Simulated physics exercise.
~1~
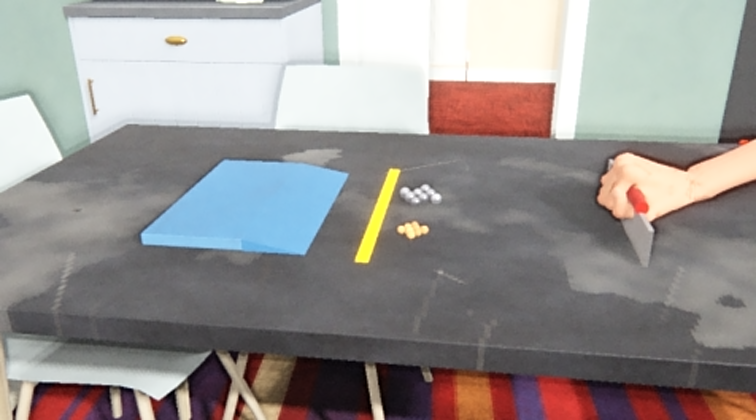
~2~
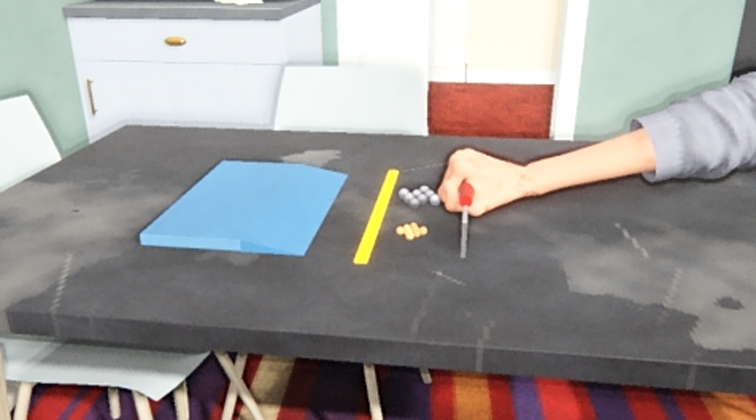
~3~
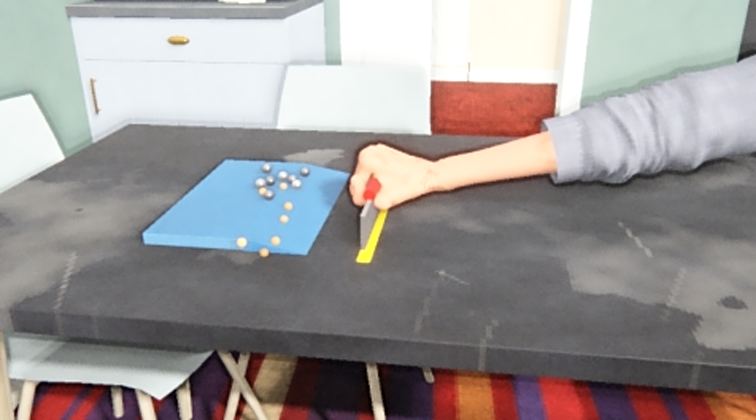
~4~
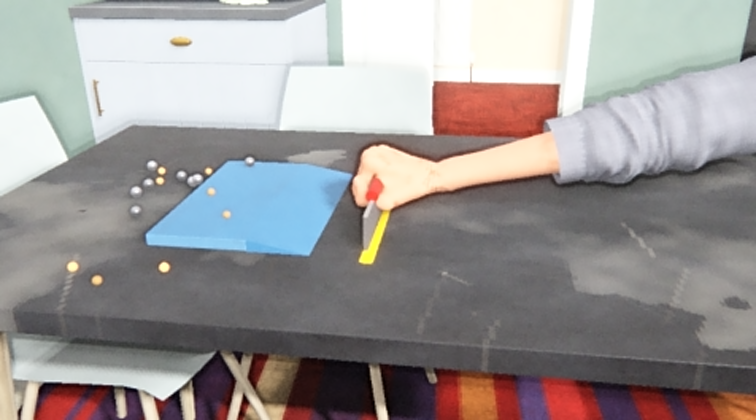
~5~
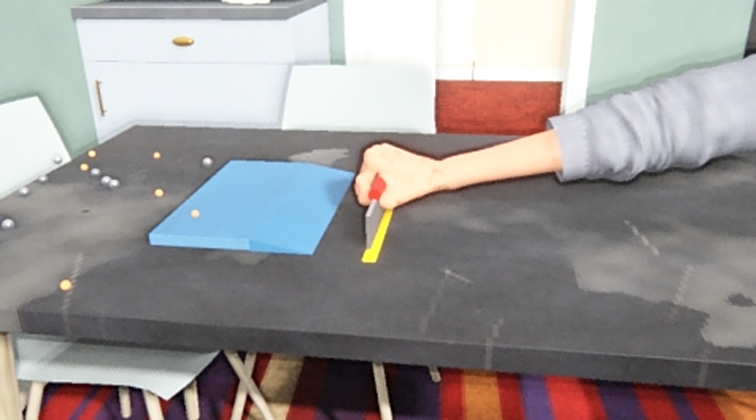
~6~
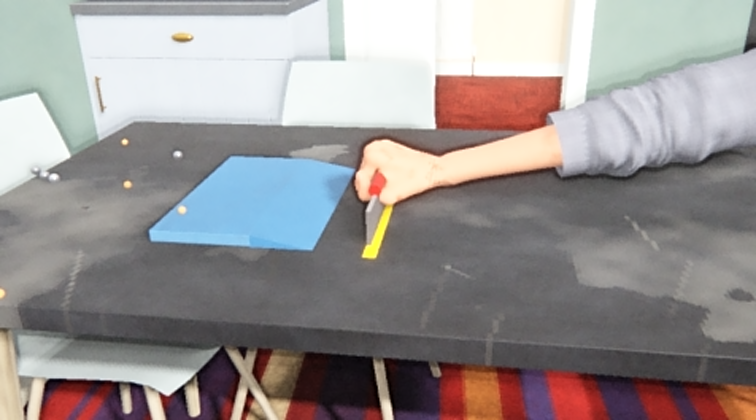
A hand in a grey sleeve grips a red-handled scraper at the right of a dark, worn table, seen from slightly above by a gently swaying camera in a room with pale chairs and a striped rug. To the left lie a small heap of silver balls, a heap of orange ones nearer the front, a strip of yellow tape and a blue slab. The hand sweeps the scraper left and stops at the tape. Both groups run on up over the slab, scattering across it and beyond. Most roll away leftward, leaving one orange ball on the slab and a few others at the table's left.
